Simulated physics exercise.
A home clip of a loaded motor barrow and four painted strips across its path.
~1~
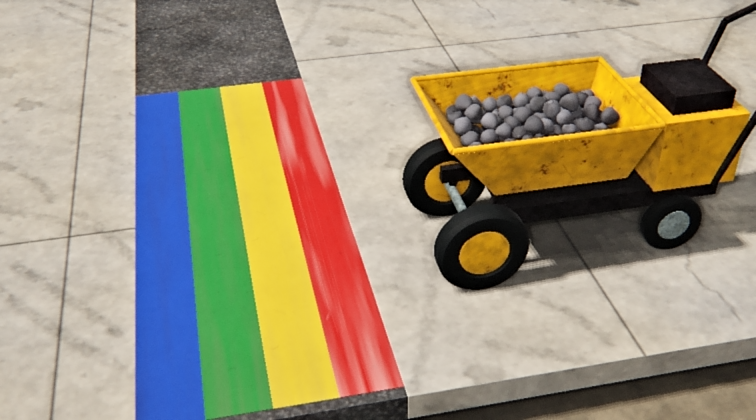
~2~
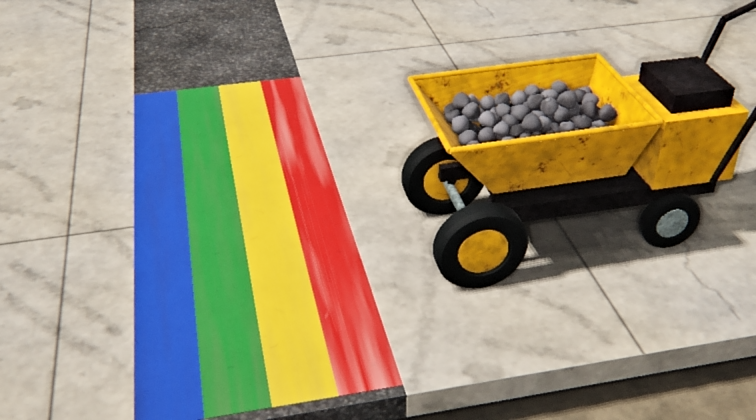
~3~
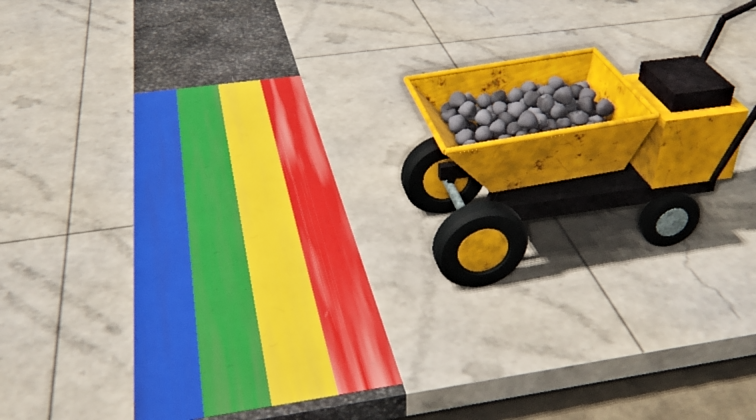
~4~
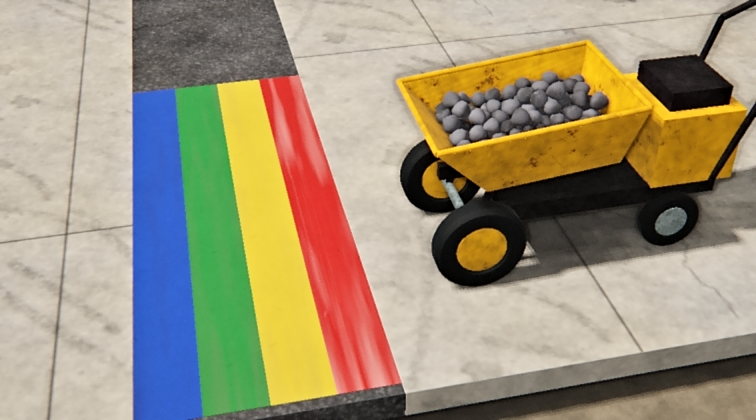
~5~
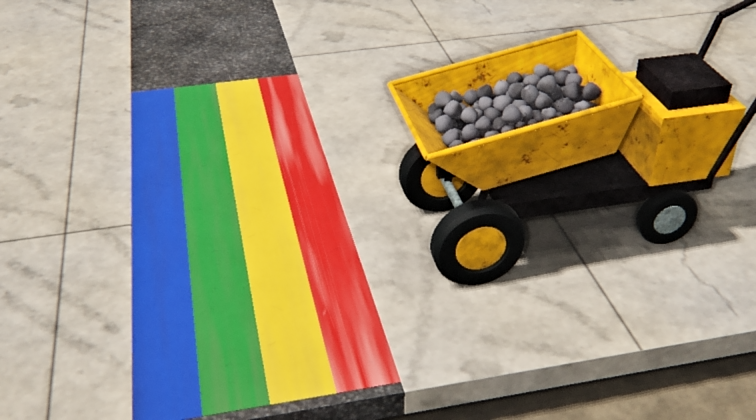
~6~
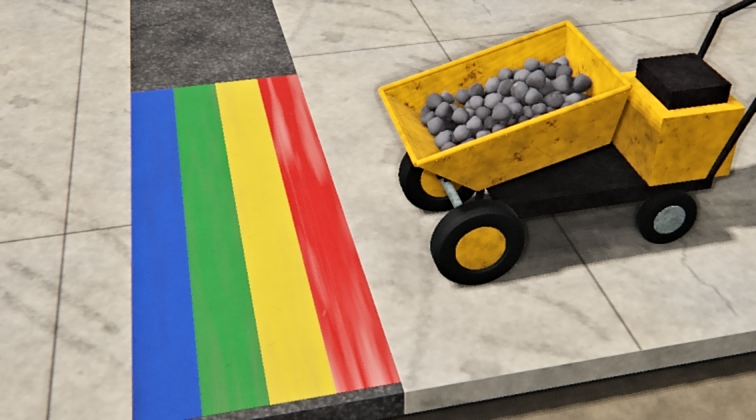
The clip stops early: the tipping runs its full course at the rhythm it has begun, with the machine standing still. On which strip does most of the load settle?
The yellow one gets the largest share.
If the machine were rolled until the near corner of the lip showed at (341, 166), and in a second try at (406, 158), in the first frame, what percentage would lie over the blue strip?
About 30 and 20 per cent.
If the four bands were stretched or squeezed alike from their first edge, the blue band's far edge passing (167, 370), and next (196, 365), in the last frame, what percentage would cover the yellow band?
First some 40, then 30 per cent.
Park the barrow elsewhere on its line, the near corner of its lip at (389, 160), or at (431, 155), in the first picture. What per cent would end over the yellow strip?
Near 30 % and 40 %.
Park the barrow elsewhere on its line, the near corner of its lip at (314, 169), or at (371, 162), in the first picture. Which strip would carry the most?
At the first place the strip in blue, at the second the green one.
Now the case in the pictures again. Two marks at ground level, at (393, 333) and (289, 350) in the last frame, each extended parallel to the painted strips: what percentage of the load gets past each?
First some 90, then 40 per cent.
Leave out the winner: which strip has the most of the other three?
It is the red strip.
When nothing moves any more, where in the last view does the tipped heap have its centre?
Around (280, 261).
Just after the last frame, skip tipped steeply; every one in the skip.
A moment on, skip tipped right over; the larger part in the skip; roughly a quarter over the red strip; about a tenth over the yellow strip.
Further on, skip tipped right over; about a tenth in the skip; roughly a quarter over the red strip; roughly a third over the yellow strip; roughly a quarter over the green strip; about a tenth over the blue strip; just a few off the paint.
When it is over, skip tipped right over; about a tenth in the skip; roughly a quarter over the red strip; roughly a third over the yellow strip; roughly a quarter over the green strip; about a tenth over the blue strip; just a few off the paint.
